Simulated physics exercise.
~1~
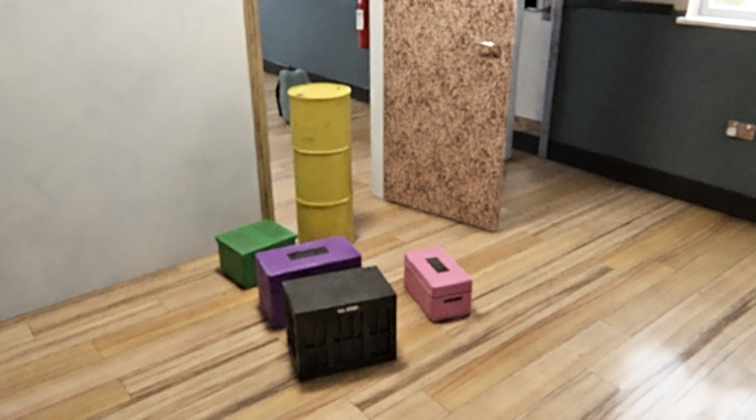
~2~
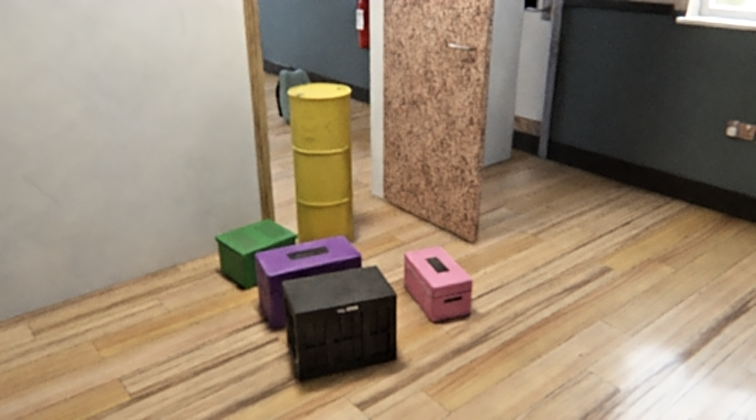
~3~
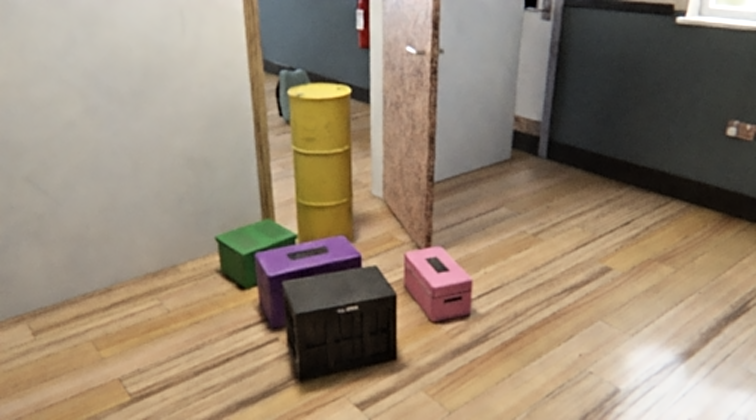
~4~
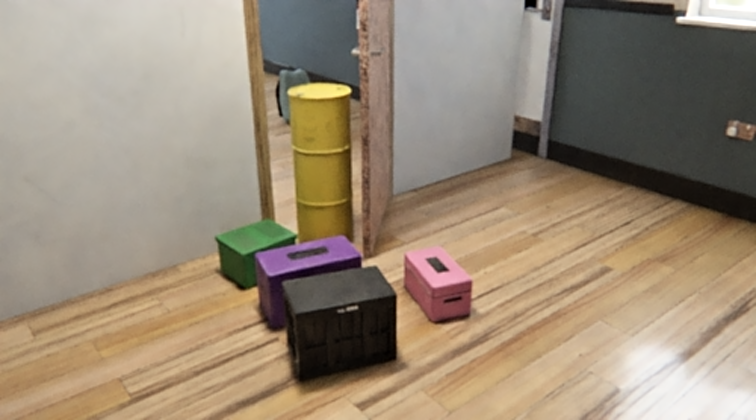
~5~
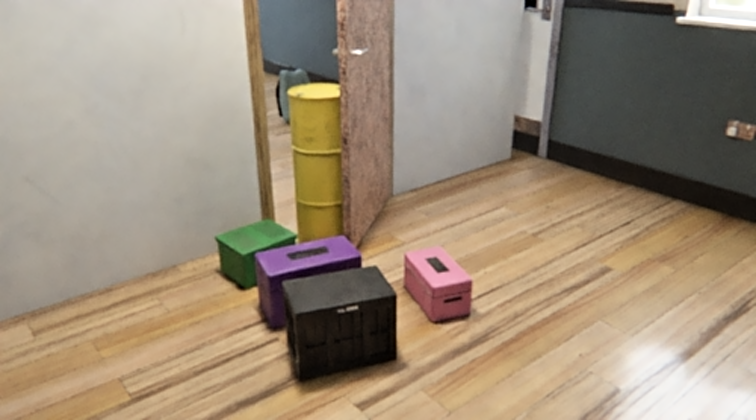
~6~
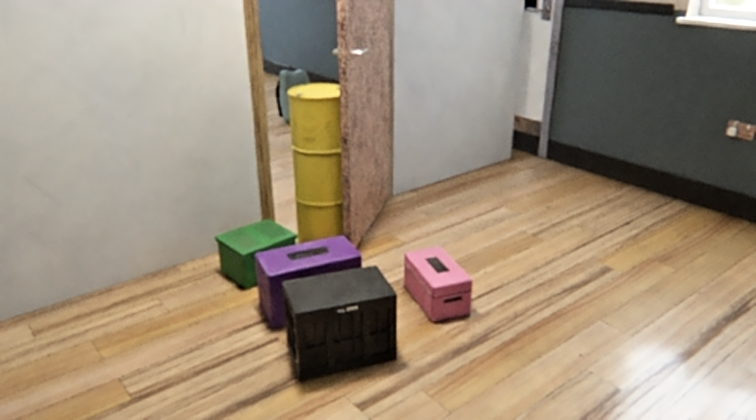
A speckled brown door stands wide open in a room with a pale wooden floor, seen from a raised, still viewpoint. A tall yellow drum stands in the doorway to its left, with a green tote, a purple toolbox and a black crate grouped in front and a pink toolbox off to the right. The door swings steadily leftward toward its frame, turning edge-on and uncovering the grey wall behind it. It comes up to the drum, partly covering it from view, and stops there, still partly open, while the drum and boxes stay put.
